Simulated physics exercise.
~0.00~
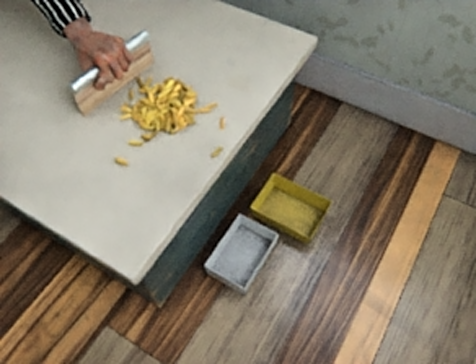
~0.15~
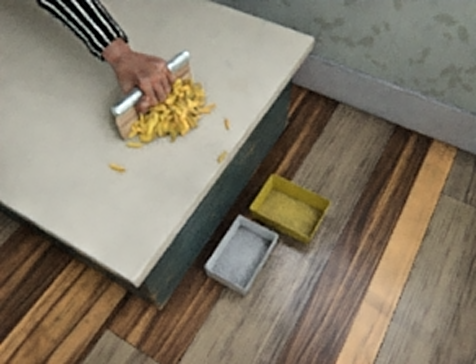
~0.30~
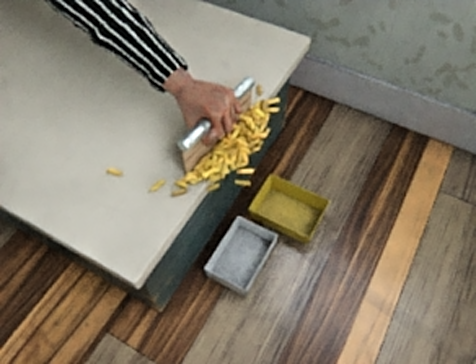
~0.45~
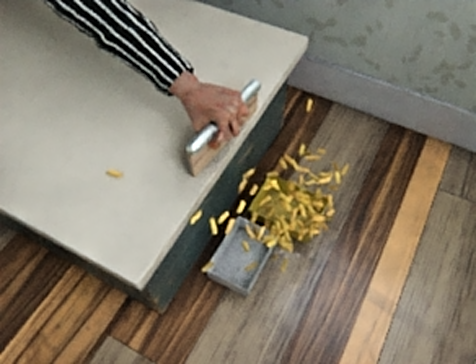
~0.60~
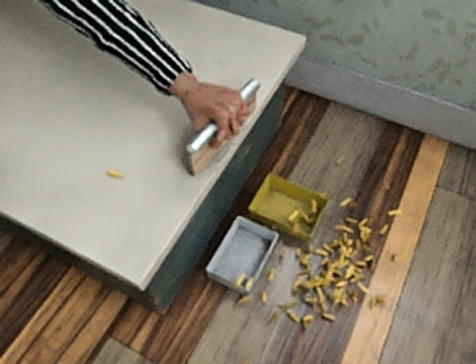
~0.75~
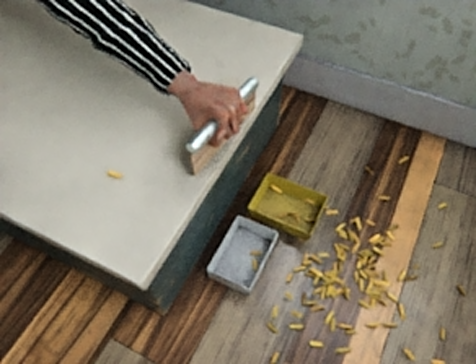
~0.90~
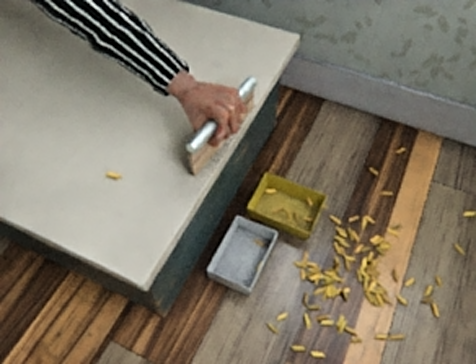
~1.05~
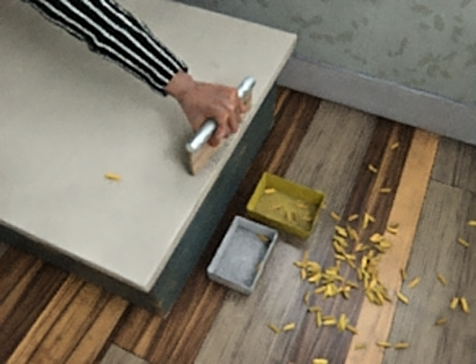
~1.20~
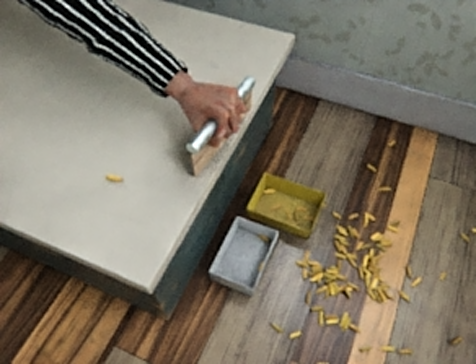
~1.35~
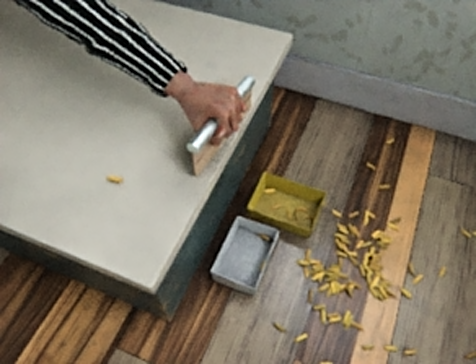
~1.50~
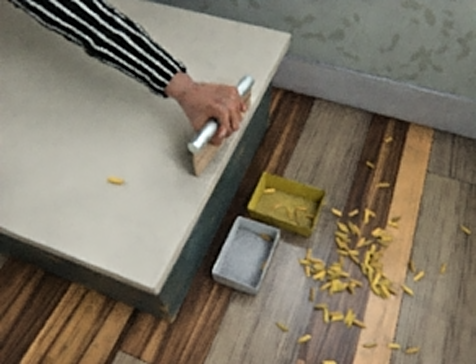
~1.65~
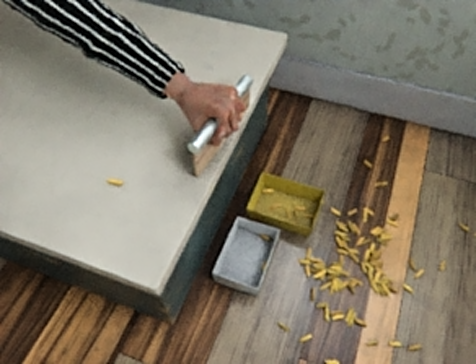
A hand pushes yellow pasta off the edge with a scraper, mostly missing two tins.
